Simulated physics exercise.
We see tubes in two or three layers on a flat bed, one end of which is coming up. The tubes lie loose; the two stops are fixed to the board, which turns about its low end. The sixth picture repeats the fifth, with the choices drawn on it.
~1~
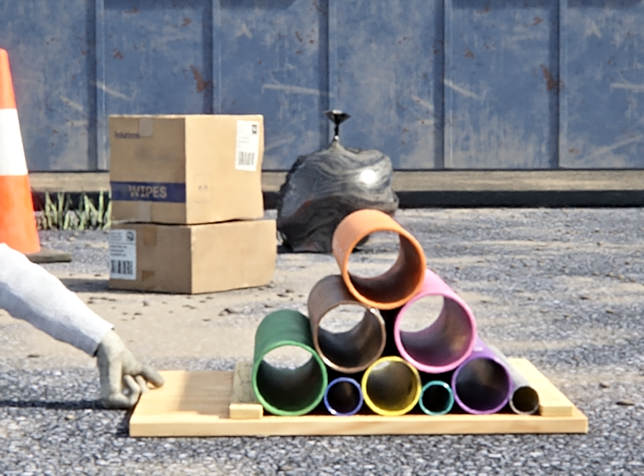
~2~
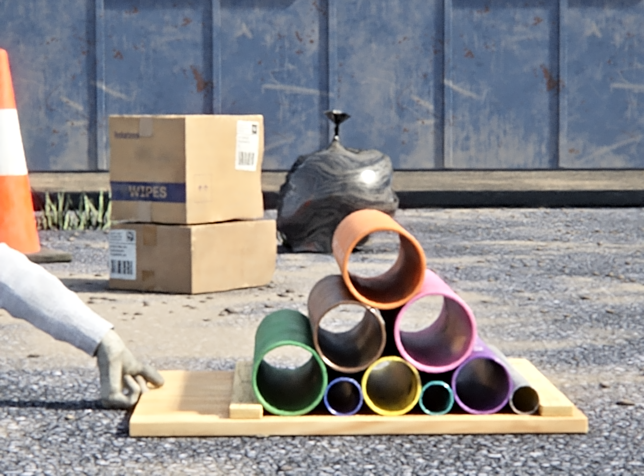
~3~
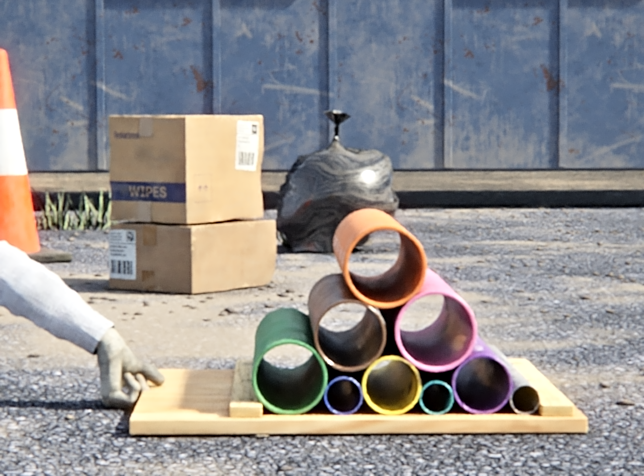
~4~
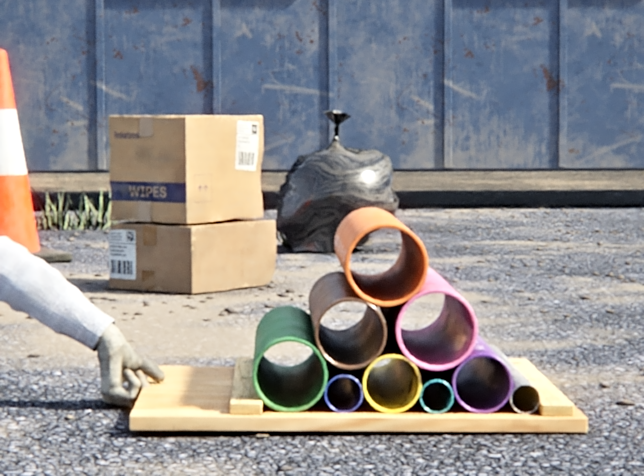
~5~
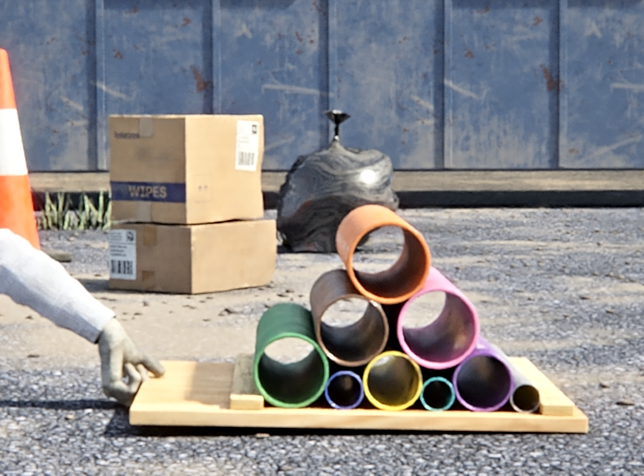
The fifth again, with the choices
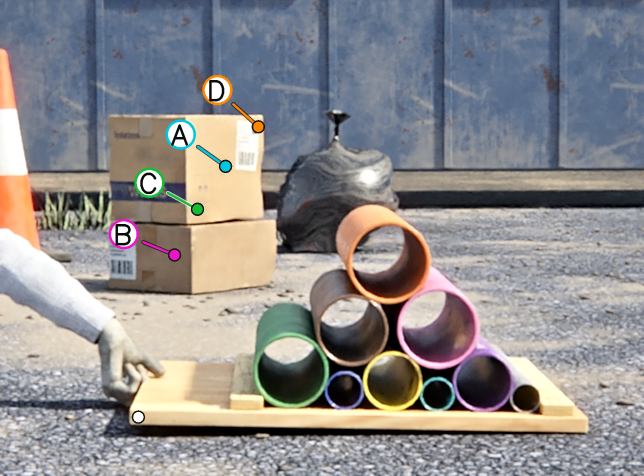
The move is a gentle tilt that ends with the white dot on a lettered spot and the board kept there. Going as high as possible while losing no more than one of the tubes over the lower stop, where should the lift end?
Lift it to A and no more.
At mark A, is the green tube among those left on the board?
Yes, with A.
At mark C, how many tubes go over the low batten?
It comes to none.
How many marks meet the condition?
Three of them.
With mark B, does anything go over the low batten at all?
No.
On the marked copy, A at (225, 166); B at (175, 255); C at (198, 209); D at (258, 127); the white dot at (139, 417).
Following A. Soon after the start, board at 20°.
Later, board at 36°.
In the end, board at 36°, none over the low batten.
As for the rest, B none over the low batten; C none over the low batten; D three over the low batten (brown, pink, orange).
